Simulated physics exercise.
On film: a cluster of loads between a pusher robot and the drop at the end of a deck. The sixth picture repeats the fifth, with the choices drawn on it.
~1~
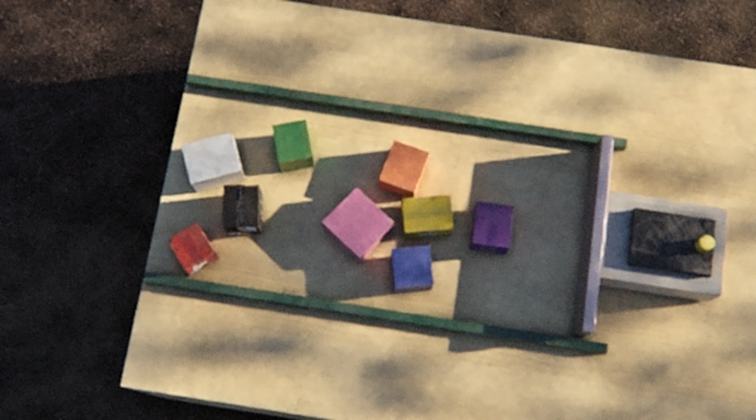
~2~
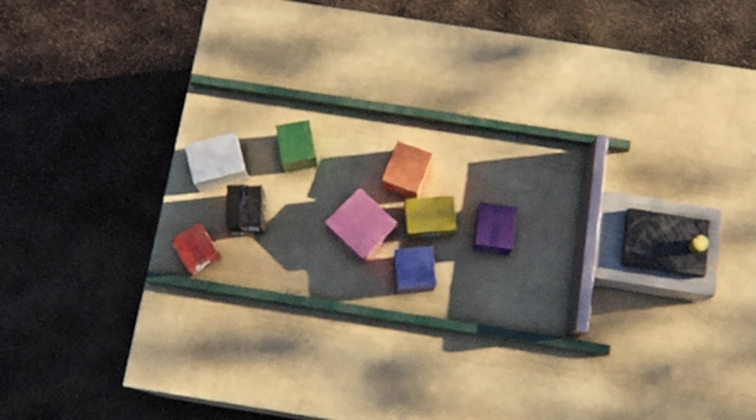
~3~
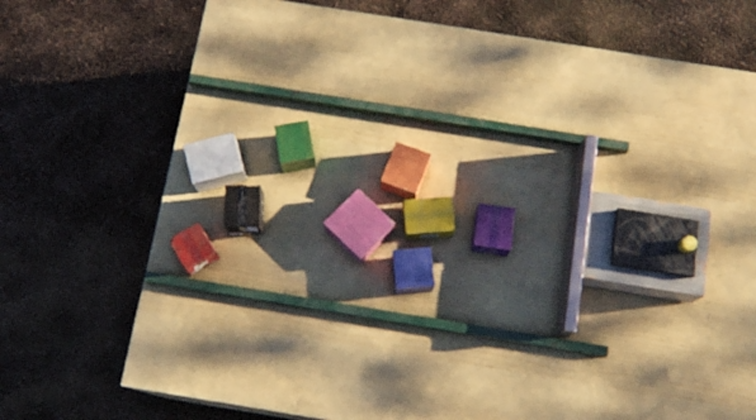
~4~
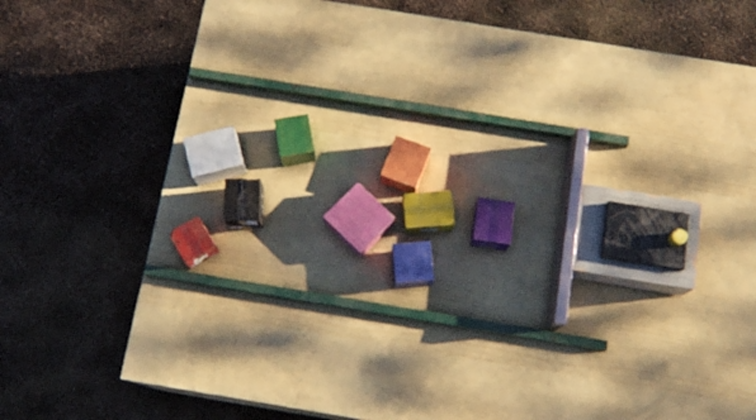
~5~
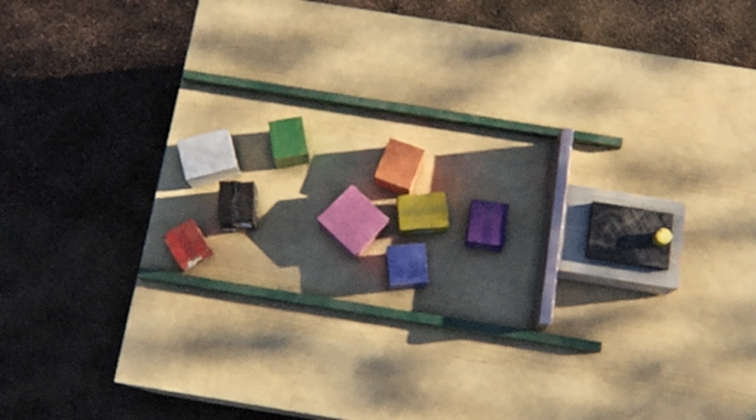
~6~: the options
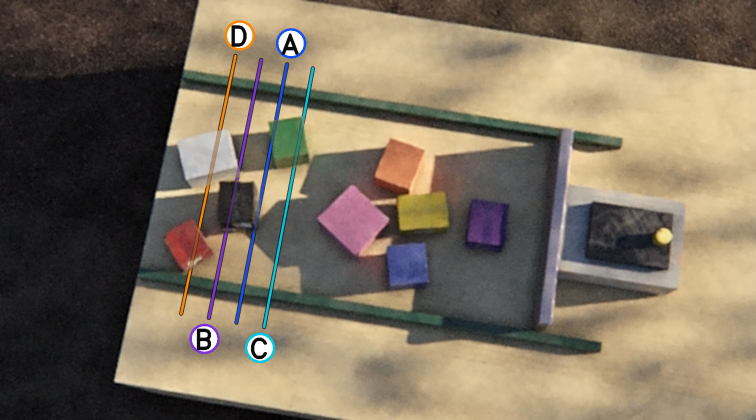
A pusher robot with a wide blade crept left along a pale deck between two green rails, closing in on the purple box, while the scattered colored boxes stayed where they were.
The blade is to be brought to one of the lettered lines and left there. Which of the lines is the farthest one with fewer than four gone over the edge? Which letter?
As far as mark B.
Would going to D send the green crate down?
Yes.
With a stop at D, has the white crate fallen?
Yes.
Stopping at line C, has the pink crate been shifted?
Yes.
On the marked copy, A at (263, 189); B at (236, 185); C at (289, 193); D at (209, 181).
With B. Early on, robot (507, 216); pink crate (313, 222); orange crate (395, 165).
Further on, robot (392, 197); black parcel (163, 206); red parcel (169, 252).
At the end, robot (301, 183); black parcel over the edge; white crate over the edge; three fallen.
As for the rest, A is within the limit but short; C is within the limit but short; D drops six.
